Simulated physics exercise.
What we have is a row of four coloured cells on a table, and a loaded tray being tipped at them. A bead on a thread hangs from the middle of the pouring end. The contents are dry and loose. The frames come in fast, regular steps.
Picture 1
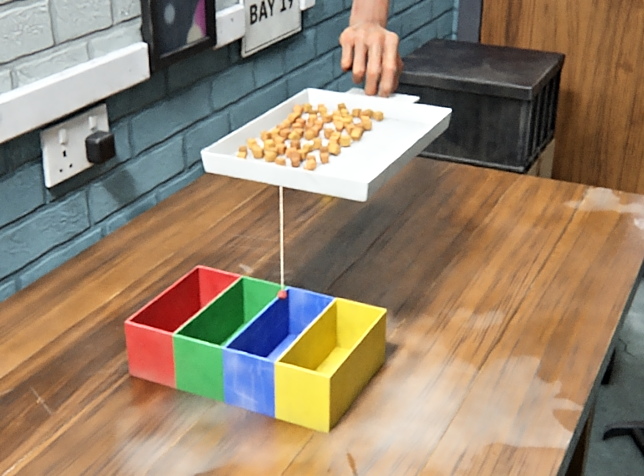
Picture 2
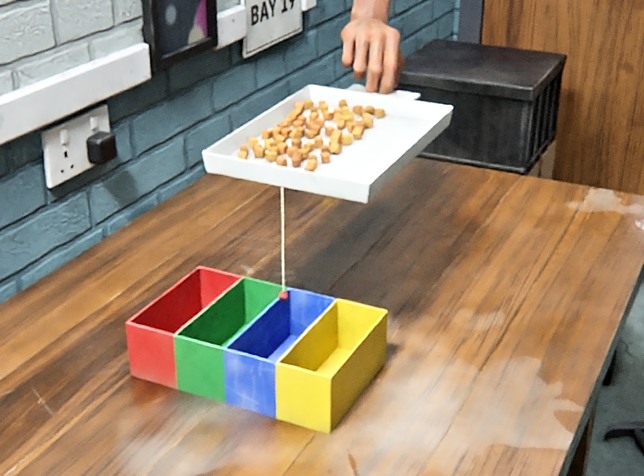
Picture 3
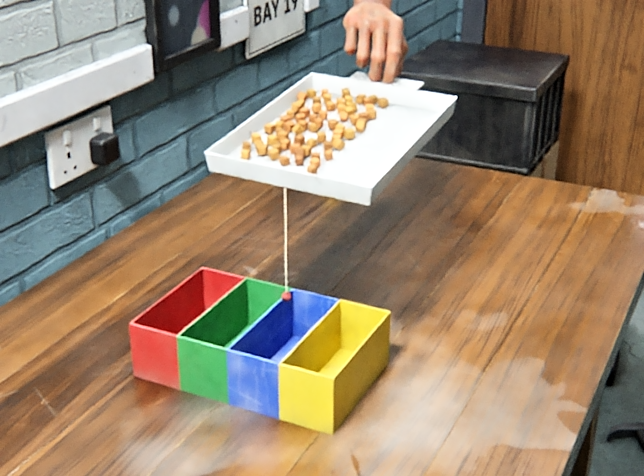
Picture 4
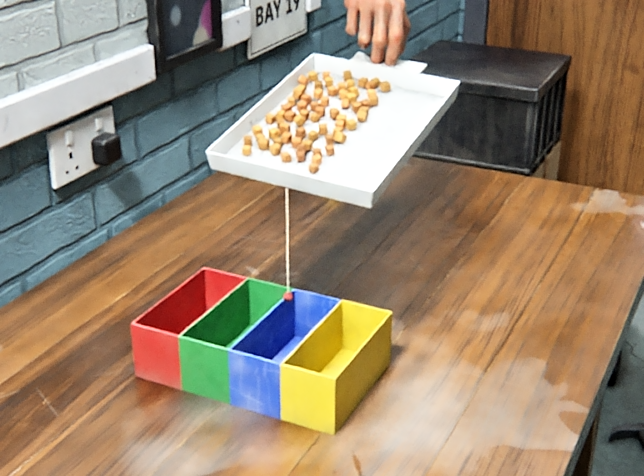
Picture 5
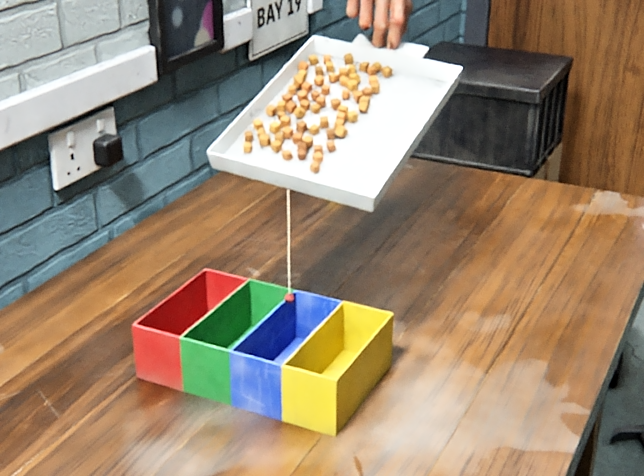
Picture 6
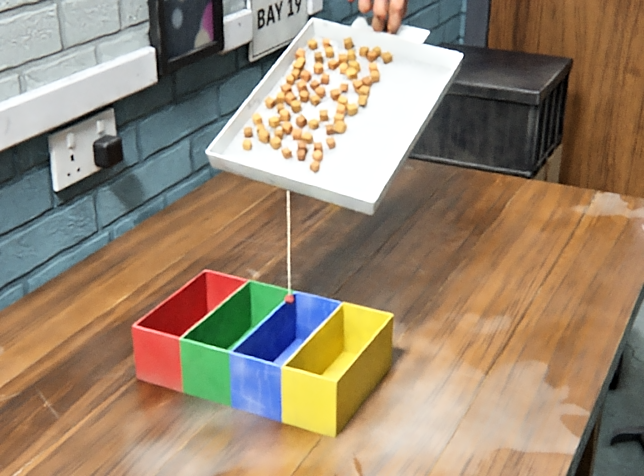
Hand tilting a white tray of small brown cubes steadily steeper above red, green, blue and yellow compartments on a wooden table.
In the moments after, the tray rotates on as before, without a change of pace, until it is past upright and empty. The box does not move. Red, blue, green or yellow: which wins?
The yellow one ends fullest.
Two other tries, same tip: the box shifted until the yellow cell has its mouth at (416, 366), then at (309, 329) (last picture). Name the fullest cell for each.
At the first place the blue one, at the second yellow.
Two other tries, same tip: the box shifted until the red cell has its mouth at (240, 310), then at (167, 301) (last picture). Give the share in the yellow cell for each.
In turn 20 and 40 in a hundred.
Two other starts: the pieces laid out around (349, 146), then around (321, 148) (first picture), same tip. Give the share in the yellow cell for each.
The first gives 50 %, the second 40 %.
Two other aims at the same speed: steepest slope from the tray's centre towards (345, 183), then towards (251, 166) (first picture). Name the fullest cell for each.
In turn: That yellow cell; red.
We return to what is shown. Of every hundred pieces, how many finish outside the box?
Near 20 %.
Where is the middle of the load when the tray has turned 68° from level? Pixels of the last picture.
Close to (318, 178).
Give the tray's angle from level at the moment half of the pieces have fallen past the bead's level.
Near 110 degrees.
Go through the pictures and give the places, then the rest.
In the first picture, corners of the pouring end at (205, 152) and (366, 181), level; middle of the load at (309, 136), brown sugar cubes; bead on its thread at (282, 295); red cell at (151, 349); green cell at (199, 363); blue cell at (249, 377); yellow cell at (302, 392).
In the second picture, corners of the pouring end at (206, 152) and (367, 182), level; middle of the load at (311, 134).
In the third picture, corners of the pouring end at (209, 152) and (370, 186), tipped barely, lowest at the right corner; middle of the load at (313, 128).
In the fourth picture, corners of the pouring end at (210, 151) and (371, 189), tipped a little, lowest at the right corner; middle of the load at (315, 118).
In the fifth picture, corners of the pouring end at (211, 151) and (372, 194), tipped clearly, lowest at the right corner; middle of the load at (316, 109).
In the sixth picture, corners of the pouring end at (210, 151) and (372, 199), tipped clearly, lowest at the right corner; middle of the load at (315, 100), a small part on the move; red cell at (158, 353); green cell at (206, 367); blue cell at (256, 381); yellow cell at (309, 396).
Soon, tray tipped steeply; nearly all on the tray; a stray few falling or outside the box.
A while on, tray tipped past a quarter turn; about half on the tray; about a quarter in the yellow cell; a small part in the blue cell; about a quarter falling or outside the box.
Towards the end, tray tipped past a quarter turn; about half in the yellow cell; about a quarter in the blue cell; a stray few in the green cell; a small part falling or outside the box.
Finally, tray tipped past a quarter turn; about half in the yellow cell; about a quarter in the blue cell; a stray few in the green cell; none in the red cell; a small part outside the box.
